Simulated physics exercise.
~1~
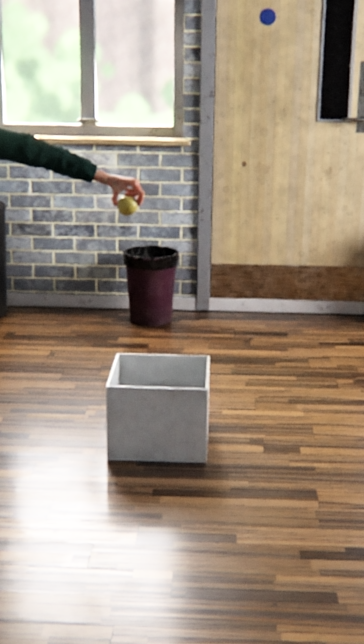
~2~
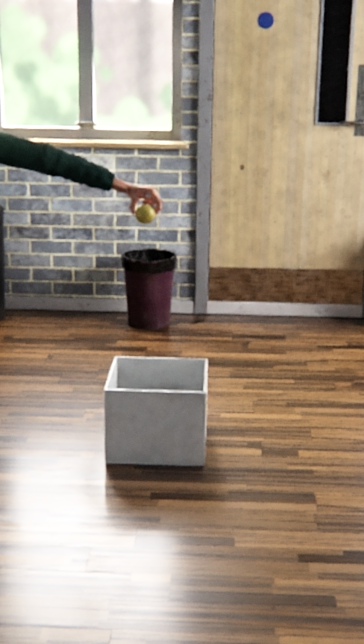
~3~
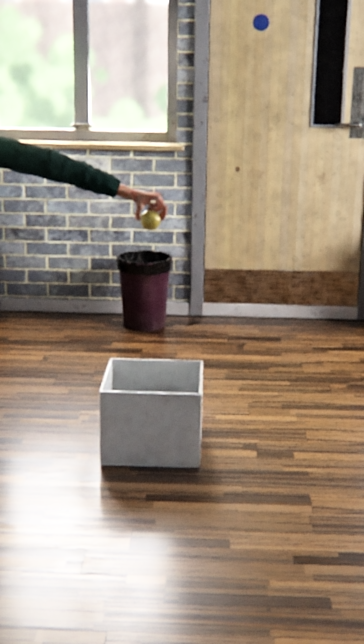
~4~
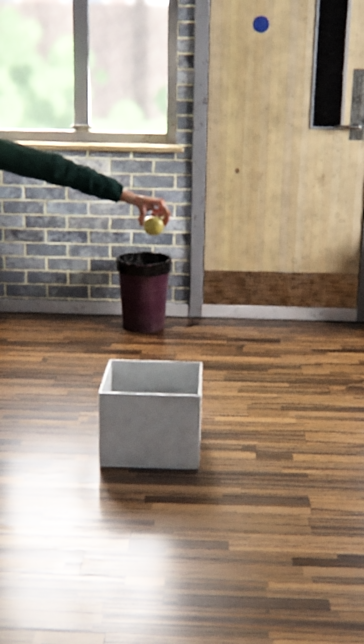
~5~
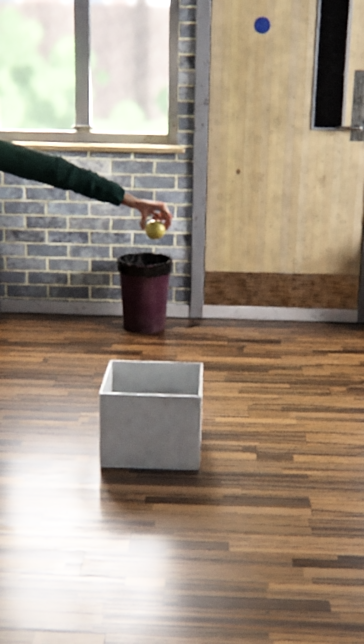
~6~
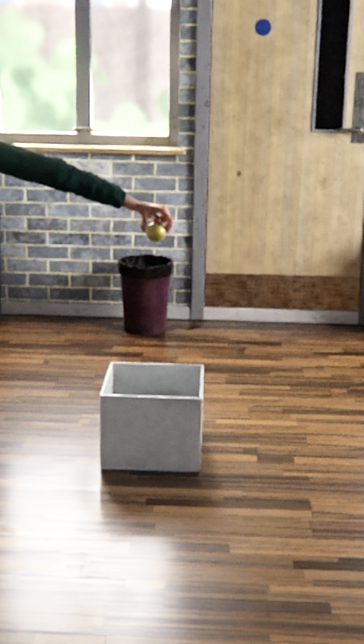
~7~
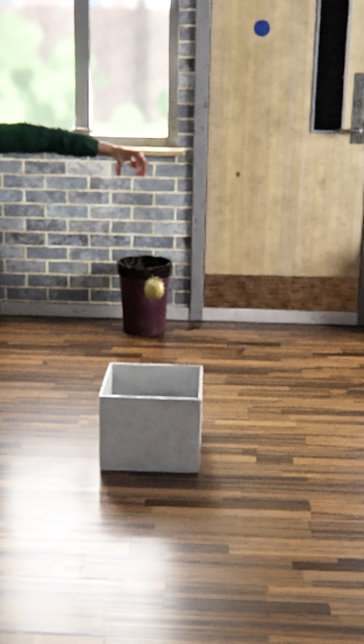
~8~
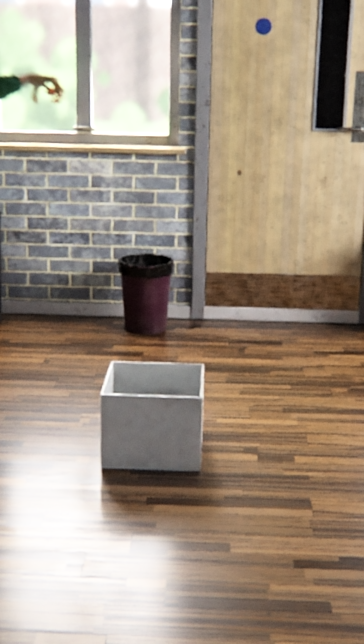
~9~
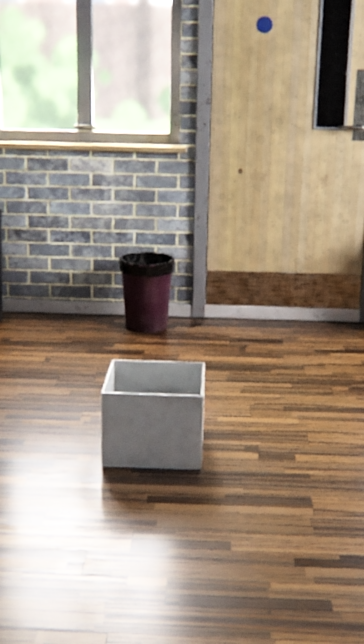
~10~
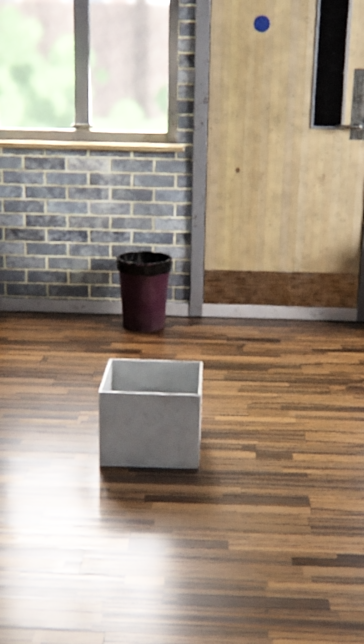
Yellow apple held by a hand shifting right above an open grey box, then dropping and ending out of sight inside it.
